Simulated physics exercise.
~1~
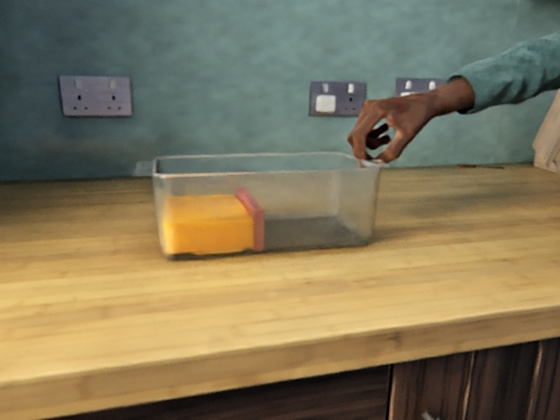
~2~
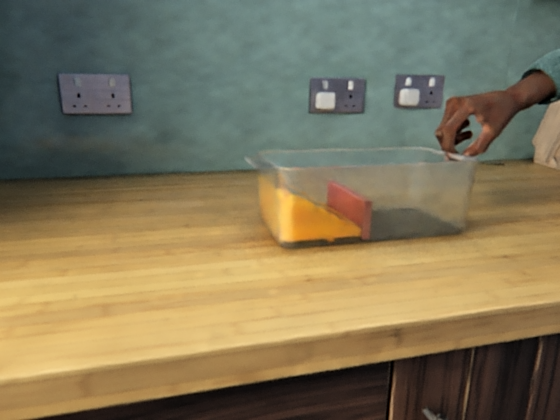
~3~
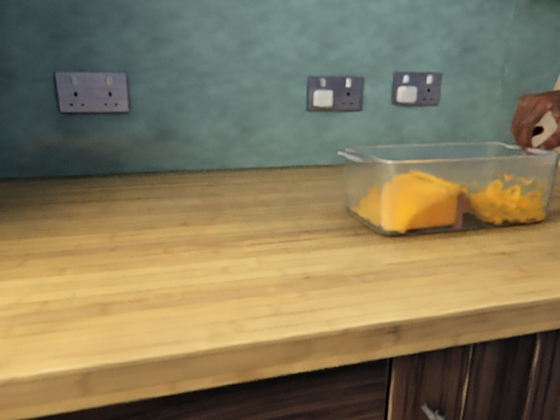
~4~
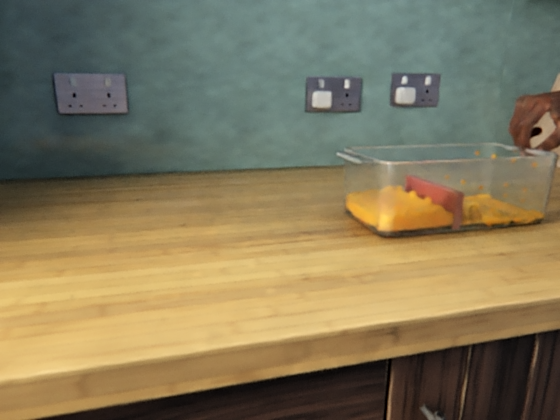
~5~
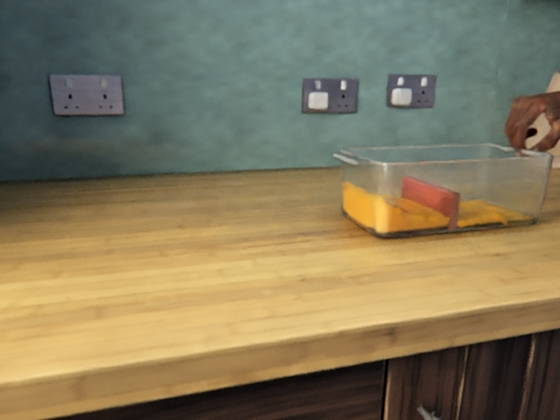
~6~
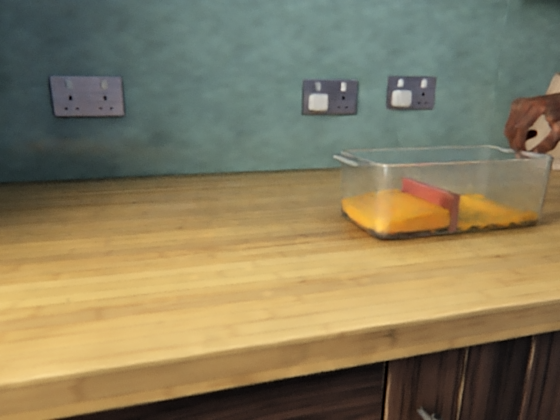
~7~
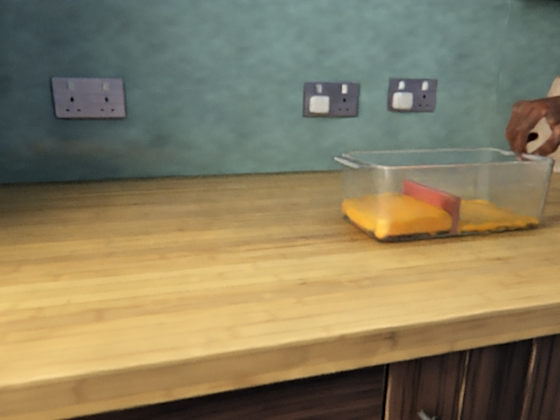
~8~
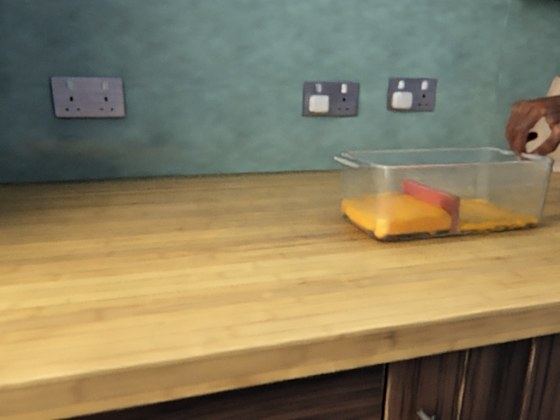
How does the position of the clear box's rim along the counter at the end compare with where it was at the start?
At the start the rim is around the middle of the view, below the wall sockets, and by the end it is well over to the right, close to the right edge of the view.
